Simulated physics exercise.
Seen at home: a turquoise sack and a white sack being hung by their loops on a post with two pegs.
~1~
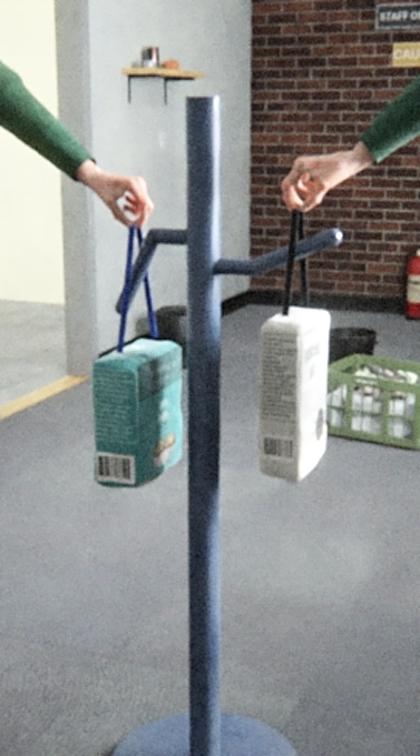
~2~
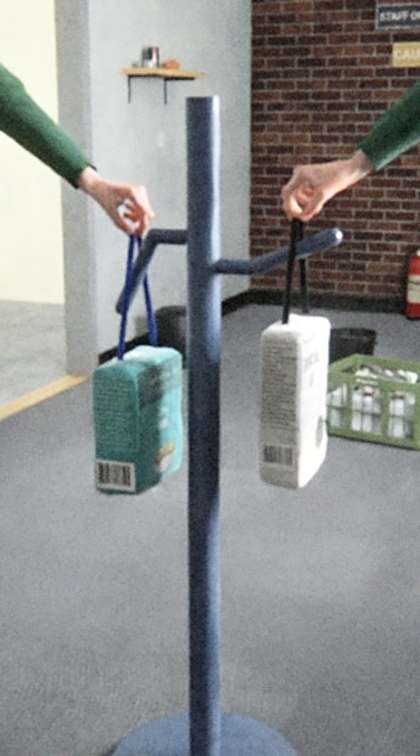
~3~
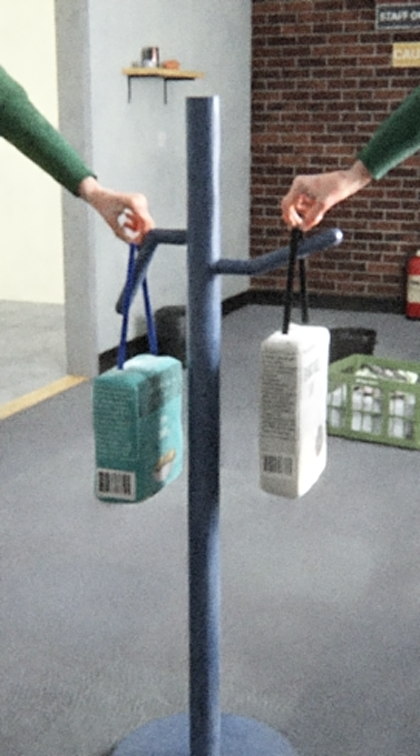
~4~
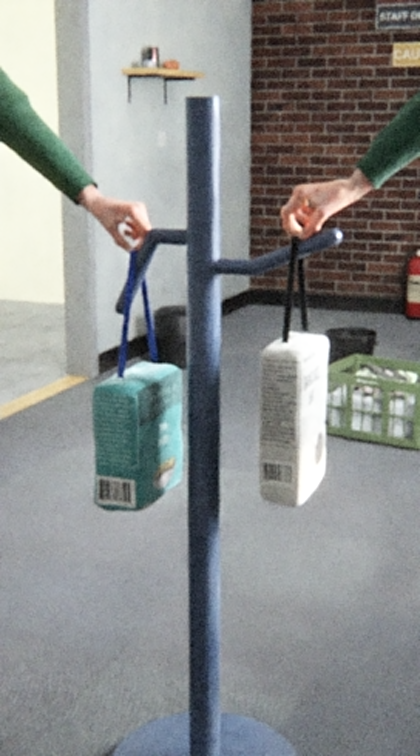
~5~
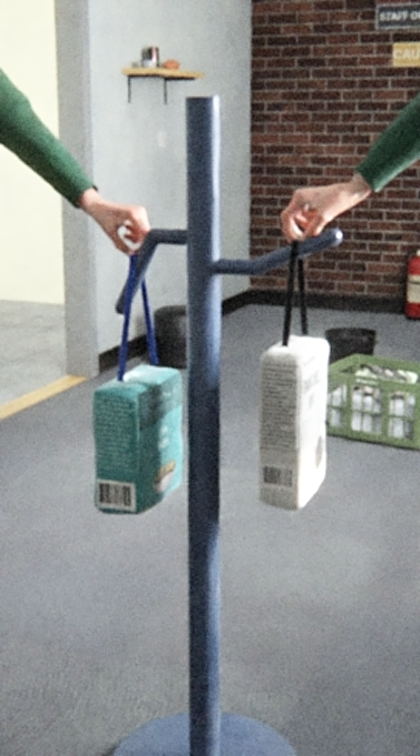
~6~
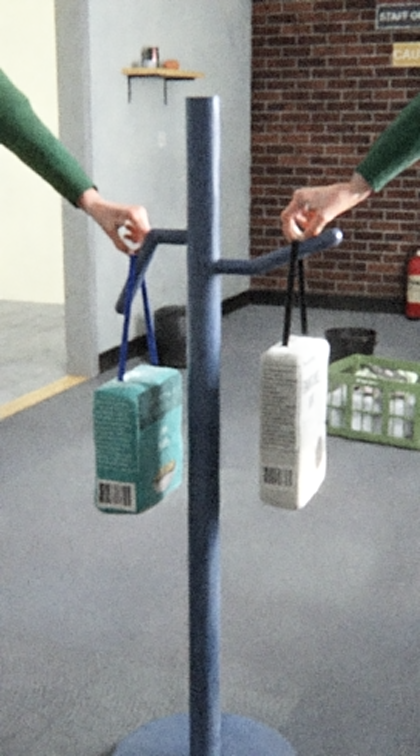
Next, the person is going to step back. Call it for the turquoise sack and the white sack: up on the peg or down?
Turquoise sack down, white sack up.
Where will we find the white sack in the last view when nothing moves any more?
You'll find its middle at pixel (249, 436).
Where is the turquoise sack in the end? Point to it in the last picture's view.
You'll find its middle at (144, 708).
Then, 0.34 s later than the last view, turquoise sack falling near (143, 615); white sack hanging from its loop near (272, 435).
Then, 0.70 s later than the last view, turquoise sack on the floor near (144, 709); white sack hanging from its loop near (214, 429).
Finally, turquoise sack on the floor near (144, 709); white sack hanging from its loop near (249, 436). The turquoise sack comes down and the white sack stays hanging.
